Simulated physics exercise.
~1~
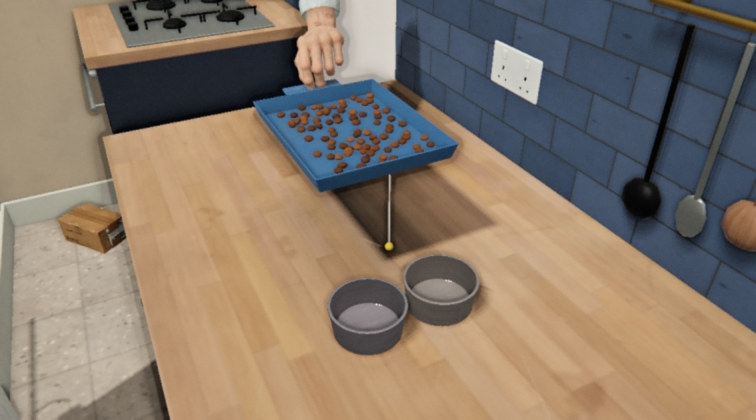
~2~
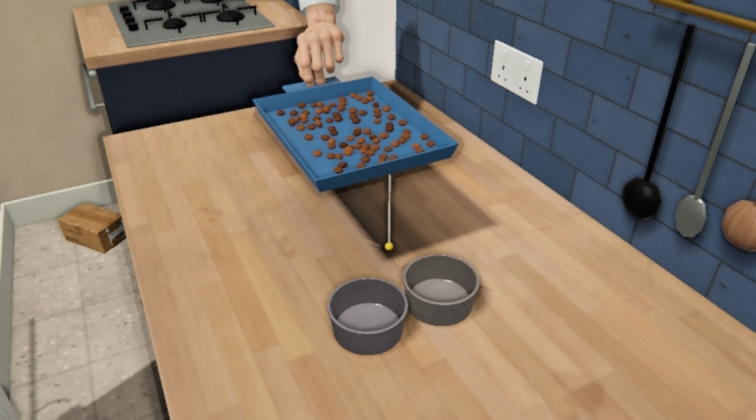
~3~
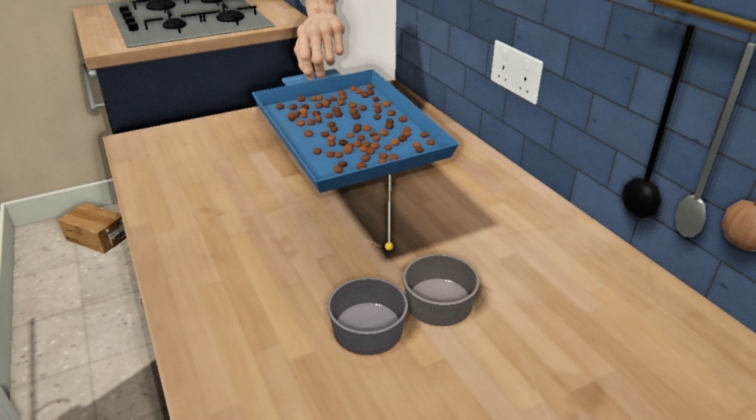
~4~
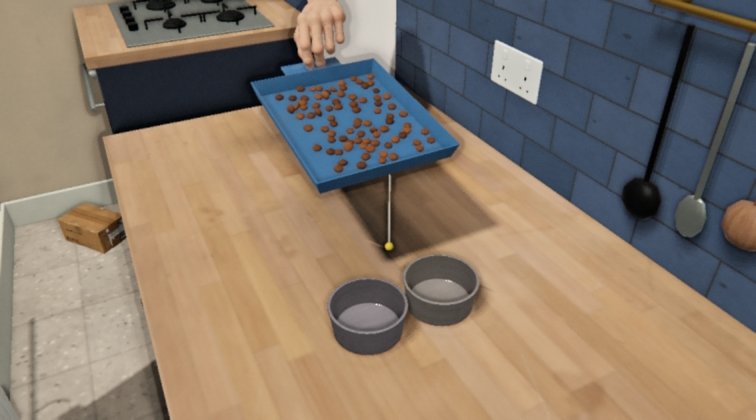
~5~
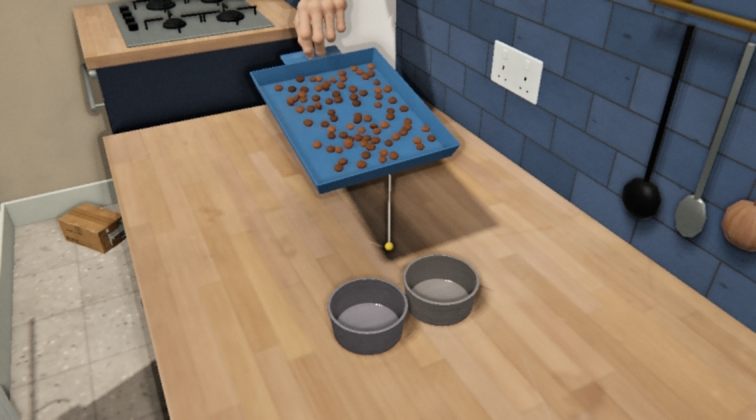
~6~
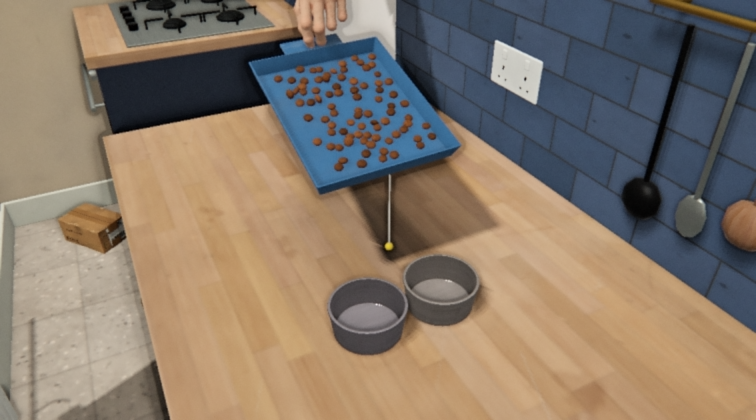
On a wooden kitchen counter, a hand slowly tilts a blue tray of brown bits.
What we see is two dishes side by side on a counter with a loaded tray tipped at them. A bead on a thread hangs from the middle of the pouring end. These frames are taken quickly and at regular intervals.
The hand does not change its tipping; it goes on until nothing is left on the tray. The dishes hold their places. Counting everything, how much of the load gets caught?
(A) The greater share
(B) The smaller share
The greater share (A).
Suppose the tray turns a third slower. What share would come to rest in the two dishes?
That comes to about 80 in every hundred.
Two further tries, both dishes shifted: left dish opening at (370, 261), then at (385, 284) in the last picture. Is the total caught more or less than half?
One: Under half. Two: The larger part.
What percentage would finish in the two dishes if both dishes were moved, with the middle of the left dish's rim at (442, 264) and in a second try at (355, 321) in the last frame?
I'd expect some 30 percent, and then some 30 percent.
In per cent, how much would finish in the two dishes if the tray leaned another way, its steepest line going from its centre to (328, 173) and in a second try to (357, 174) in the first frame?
Case one 0 %; case two 30 %.
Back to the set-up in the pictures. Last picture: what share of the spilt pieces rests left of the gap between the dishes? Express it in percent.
I make it about 80 percent or so.
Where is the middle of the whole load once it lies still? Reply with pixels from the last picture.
Around (381, 316).
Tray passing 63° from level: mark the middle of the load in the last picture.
I'd mark it close to (372, 169).
Just after the last frame, tray tipped steeply; almost all on the tray; just a few in the air.
A moment on, tray tipped past a quarter turn; roughly a third on the tray; roughly a quarter in the left dish; just a few in the right dish; about a tenth outside both; roughly a third in the air.
Further on, tray tipped past a quarter turn; roughly half in the left dish; roughly a quarter in the right dish; roughly a quarter outside both.
When it is over, tray tipped past a quarter turn; roughly half in the left dish; roughly a quarter in the right dish; roughly a quarter outside both.
